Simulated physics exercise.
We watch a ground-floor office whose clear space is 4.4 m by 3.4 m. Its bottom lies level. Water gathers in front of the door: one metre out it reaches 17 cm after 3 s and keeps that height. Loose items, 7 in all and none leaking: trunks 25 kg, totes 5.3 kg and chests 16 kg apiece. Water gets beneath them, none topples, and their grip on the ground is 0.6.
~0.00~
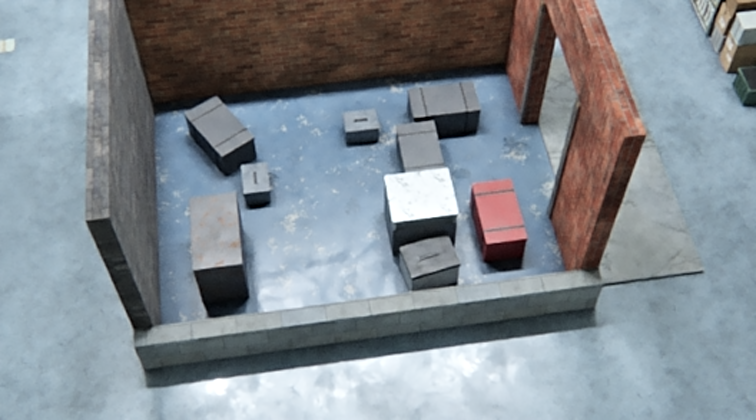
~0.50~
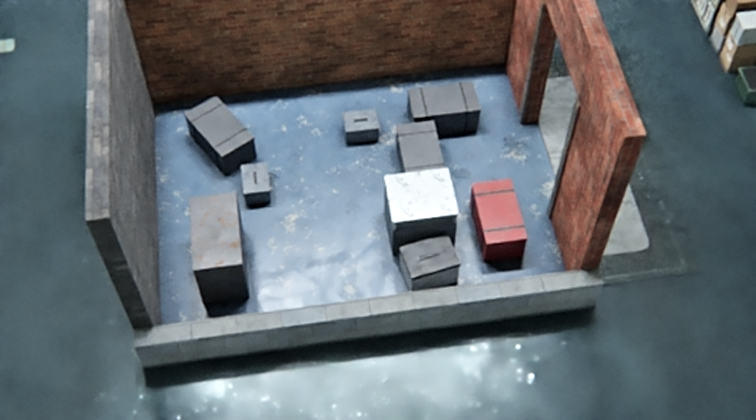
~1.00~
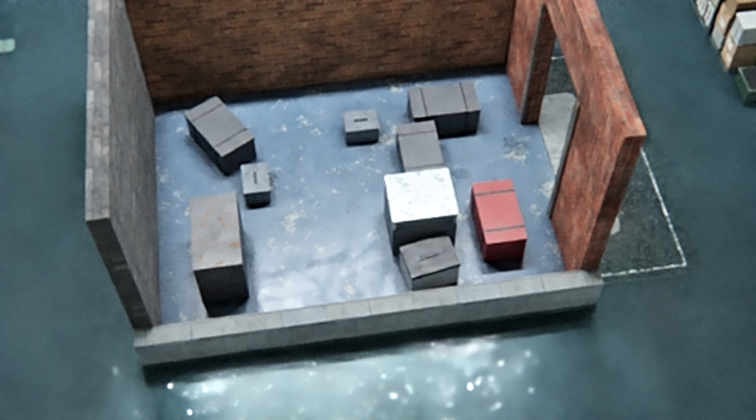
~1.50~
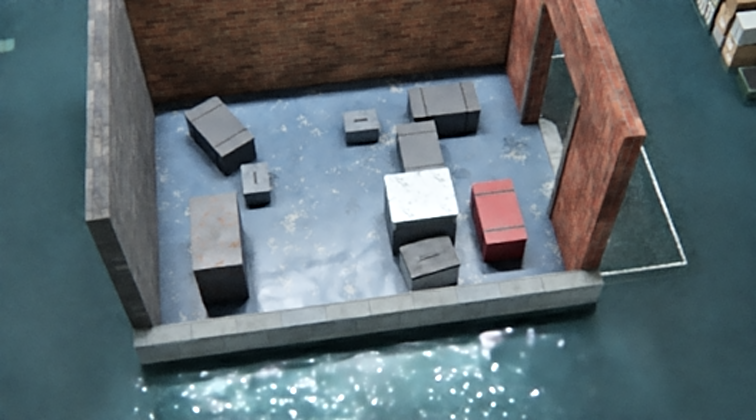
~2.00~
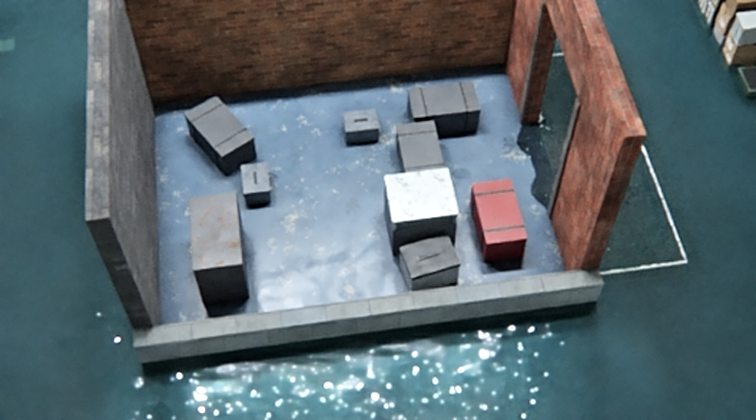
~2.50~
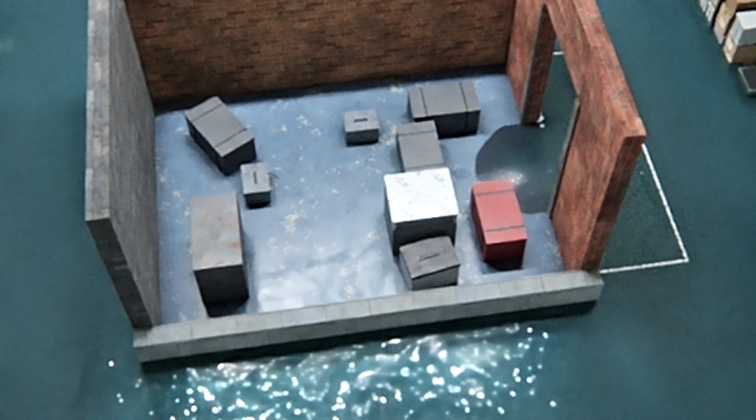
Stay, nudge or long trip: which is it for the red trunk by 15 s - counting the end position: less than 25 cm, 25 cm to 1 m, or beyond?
The red trunk moves a short way.
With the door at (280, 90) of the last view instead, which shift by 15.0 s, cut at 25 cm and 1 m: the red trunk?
In that case the red trunk gets carried off.
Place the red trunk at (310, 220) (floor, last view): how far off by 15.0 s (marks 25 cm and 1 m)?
It is nudged along.
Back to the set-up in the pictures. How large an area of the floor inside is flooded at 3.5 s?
About 1.5 m2.
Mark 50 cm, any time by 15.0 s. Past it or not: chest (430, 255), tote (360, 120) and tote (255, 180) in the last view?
In turn: Less, more, over.
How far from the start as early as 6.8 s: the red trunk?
Roughly 60 cm by then.
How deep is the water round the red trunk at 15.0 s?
About 11 cm.
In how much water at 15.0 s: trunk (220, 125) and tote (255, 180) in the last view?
Roughly 14 and 15 cm.
After 3.5 s the red trunk is near (499, 211), 0.0 m from its start, aground; 0 afloat.
After 6.8 s the red trunk is near (481, 250), 0.6 m from its start, afloat; 2 afloat.
After 11.0 s the red trunk is near (479, 250), 0.6 m from its start, afloat; 6 afloat.
After 15.0 s the red trunk is near (480, 248), 0.6 m from its start, afloat; 7 afloat.
